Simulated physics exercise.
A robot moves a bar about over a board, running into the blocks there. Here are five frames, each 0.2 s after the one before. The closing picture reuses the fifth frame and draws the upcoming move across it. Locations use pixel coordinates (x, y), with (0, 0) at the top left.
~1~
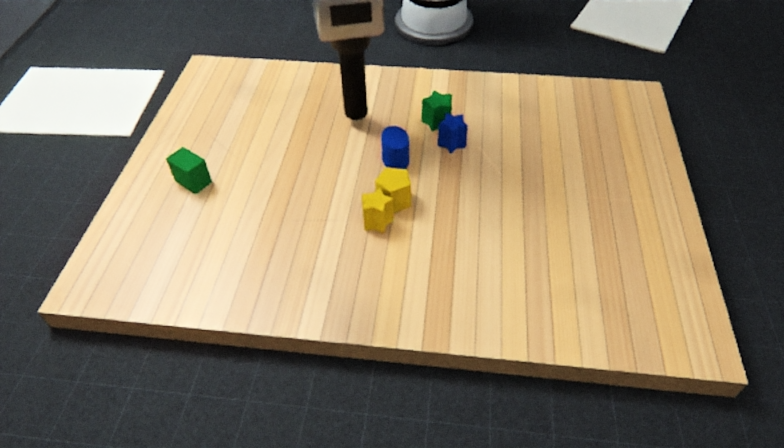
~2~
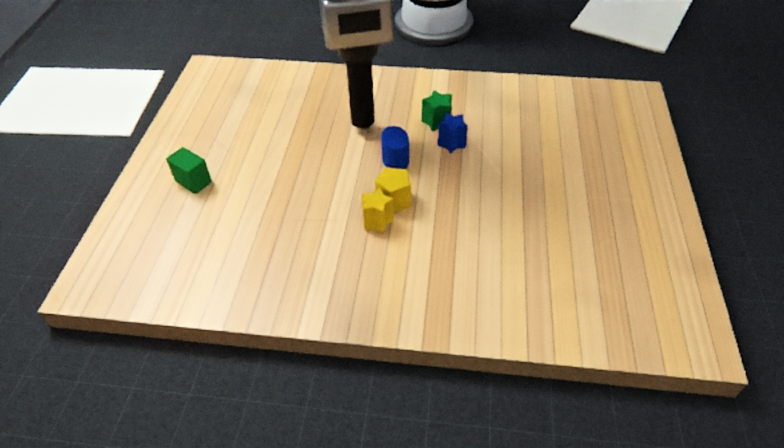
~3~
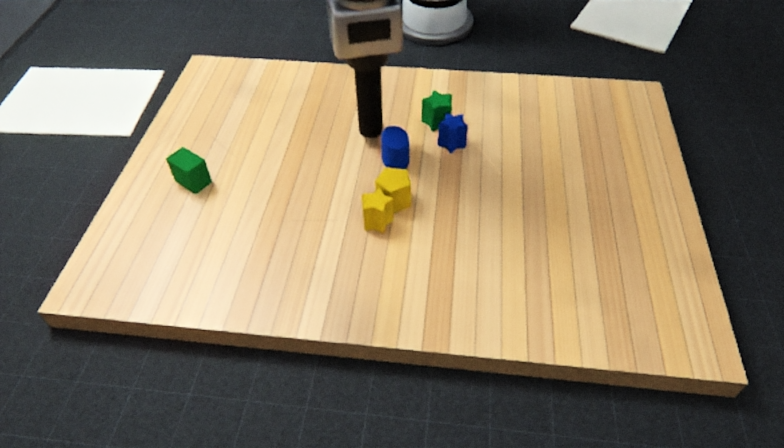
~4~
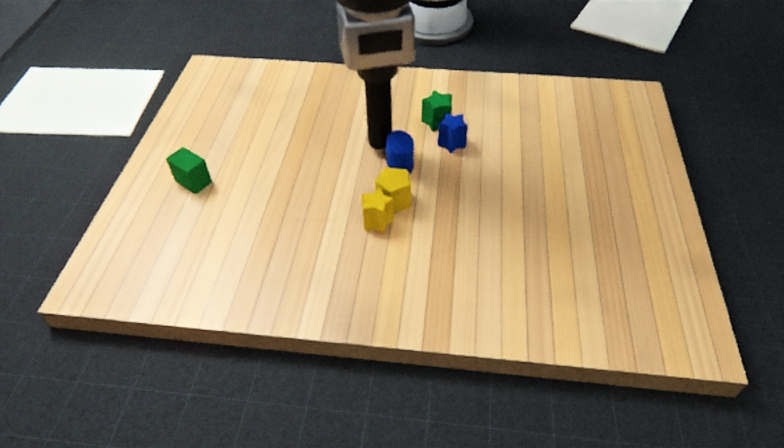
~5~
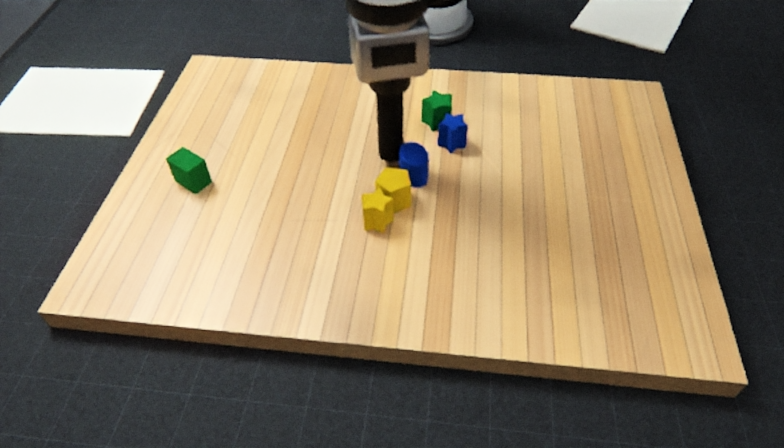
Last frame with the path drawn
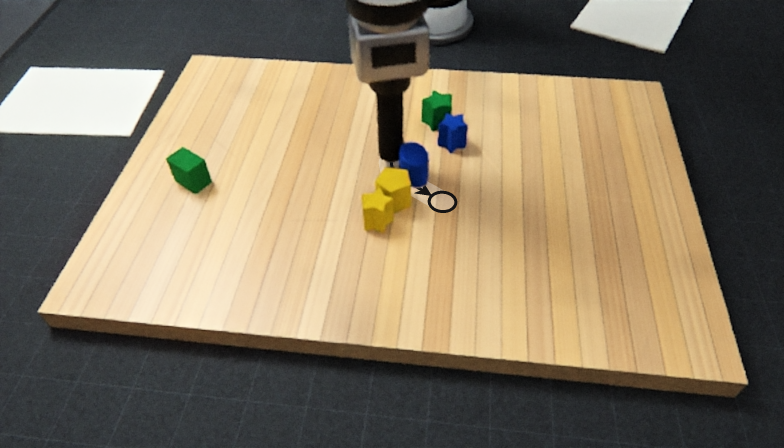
On a wooden board with yellow, green and blue blocks, a robot moved its dark bar toward the viewer and slightly right, then nudged a blue block a short way in that direction.
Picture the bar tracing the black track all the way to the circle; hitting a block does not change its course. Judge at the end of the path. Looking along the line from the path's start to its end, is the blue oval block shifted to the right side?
Short answer: No.
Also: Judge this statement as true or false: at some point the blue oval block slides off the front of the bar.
My answer: False.
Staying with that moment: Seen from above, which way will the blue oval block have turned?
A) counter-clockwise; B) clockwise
Choice A: Counter-clockwise.
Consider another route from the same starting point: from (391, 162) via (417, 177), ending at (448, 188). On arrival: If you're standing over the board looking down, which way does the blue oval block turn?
It rotates clockwise.
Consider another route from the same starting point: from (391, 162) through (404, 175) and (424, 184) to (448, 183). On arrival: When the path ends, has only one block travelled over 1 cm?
Yes.
The line goes from (391, 162) by way of (401, 178) and (421, 190) to (443, 202).
On the path given first. Halfway along, bar at (411, 176); blue oval block at (442, 169), turned 25° anticlockwise.
At the end, bar at (443, 194); yellow star unmoved; yellow five-sided block at (395, 180), turned 15° clockwise; blue oval block at (477, 180), turned 40° anticlockwise.
